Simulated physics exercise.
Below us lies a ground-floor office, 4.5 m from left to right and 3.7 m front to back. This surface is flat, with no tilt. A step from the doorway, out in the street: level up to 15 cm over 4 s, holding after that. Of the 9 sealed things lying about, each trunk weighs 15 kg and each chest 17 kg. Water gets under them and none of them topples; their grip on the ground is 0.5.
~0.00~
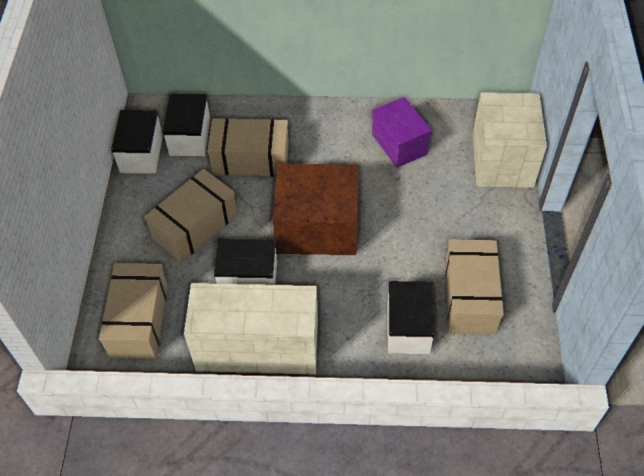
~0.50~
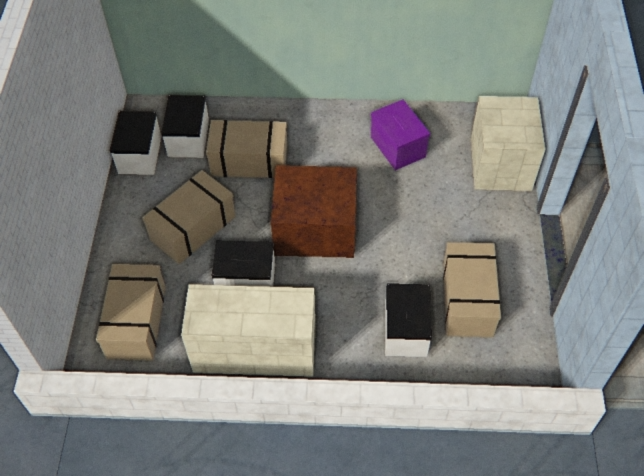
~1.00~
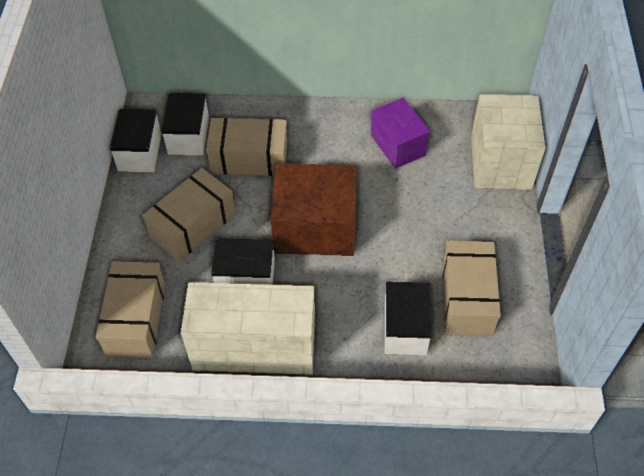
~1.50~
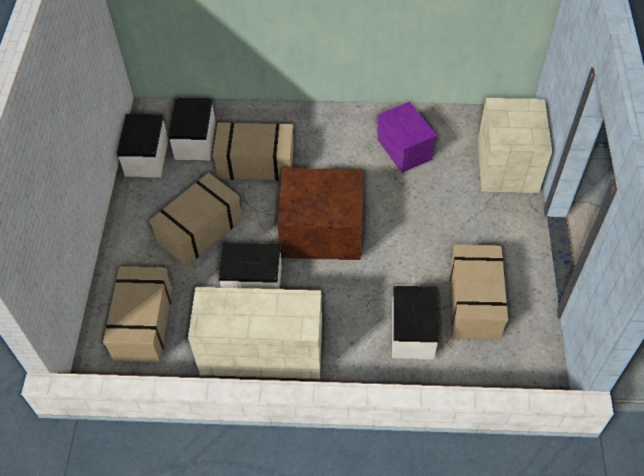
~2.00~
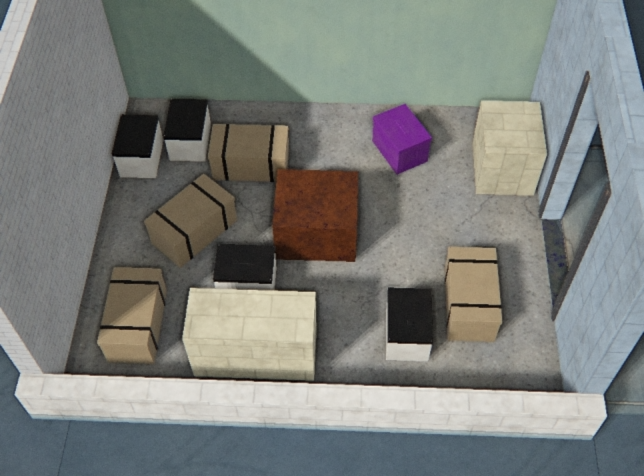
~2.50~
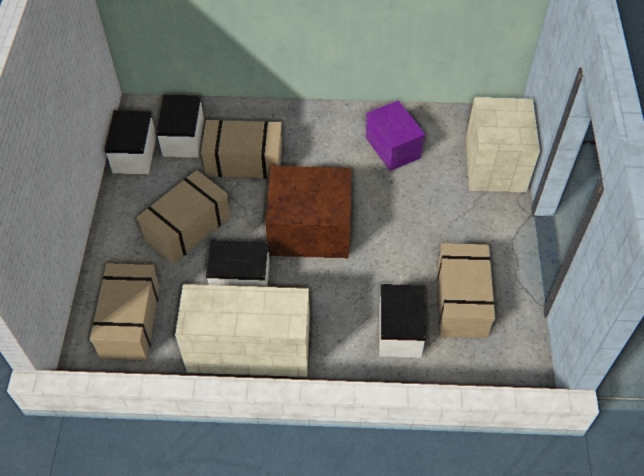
At the start, a purple box, a rust-brown block, strapped cartons and other boxes stand in a walled room beside dull grey-brown ground. The ground outside then turns blue-grey as the view shifts slightly, and finally a small, faint patch of water appears inside the right-hand doorway, while every box stays still.
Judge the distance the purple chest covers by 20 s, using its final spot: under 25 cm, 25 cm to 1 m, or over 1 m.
By then it has been shoved a bit.
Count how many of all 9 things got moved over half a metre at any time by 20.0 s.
It works out to 5.
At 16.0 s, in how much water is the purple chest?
Somewhere close to 7 cm.
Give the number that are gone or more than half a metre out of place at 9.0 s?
0 in all.
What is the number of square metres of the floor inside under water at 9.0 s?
Wet area: Approx. 12 m2.
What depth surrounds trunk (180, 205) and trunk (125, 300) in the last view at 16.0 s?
First about 8 cm, second about 9 cm.
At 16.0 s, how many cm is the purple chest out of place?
By then it has shifted roughly 0 cm.
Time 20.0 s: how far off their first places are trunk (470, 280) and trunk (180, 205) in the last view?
Net displacement, in order: 20 cm; 5 cm.
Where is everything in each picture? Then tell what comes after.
In the first picture, the purple chest at (402, 120), on the bottom; water covers 0.0 m2; 0 of 9 have shifted.
In the second picture, the purple chest at (400, 123) rests on the ground; water covers 0.0 m2; 0 of 9 have shifted.
In the third picture, the purple chest at (400, 121), on the bottom; 0.0 m2 under water; 0 of 9 have shifted.
In the fourth picture, the purple chest at (407, 125) rests on the ground; water covers 0.0 m2; 0 of 9 have shifted.
In the fifth picture, the purple chest at (402, 127), on the bottom; water covers 0.0 m2; 0 of 9 have shifted.
In the sixth picture, the purple chest at (395, 123) rests on the ground; 0.2 m2 under water; 0 of 9 have shifted.
After 4.0 s the purple chest is near (395, 123), 0.0 m from its start, aground; 0 afloat.
After 9.0 s the purple chest is near (395, 123), 0.0 m from its start, aground; 1 afloat.
After 16.0 s the purple chest is near (395, 123), 0.0 m from its start, aground; 7 afloat.
After 20.0 s the purple chest is near (428, 150), 0.5 m from its start, afloat; 9 afloat.
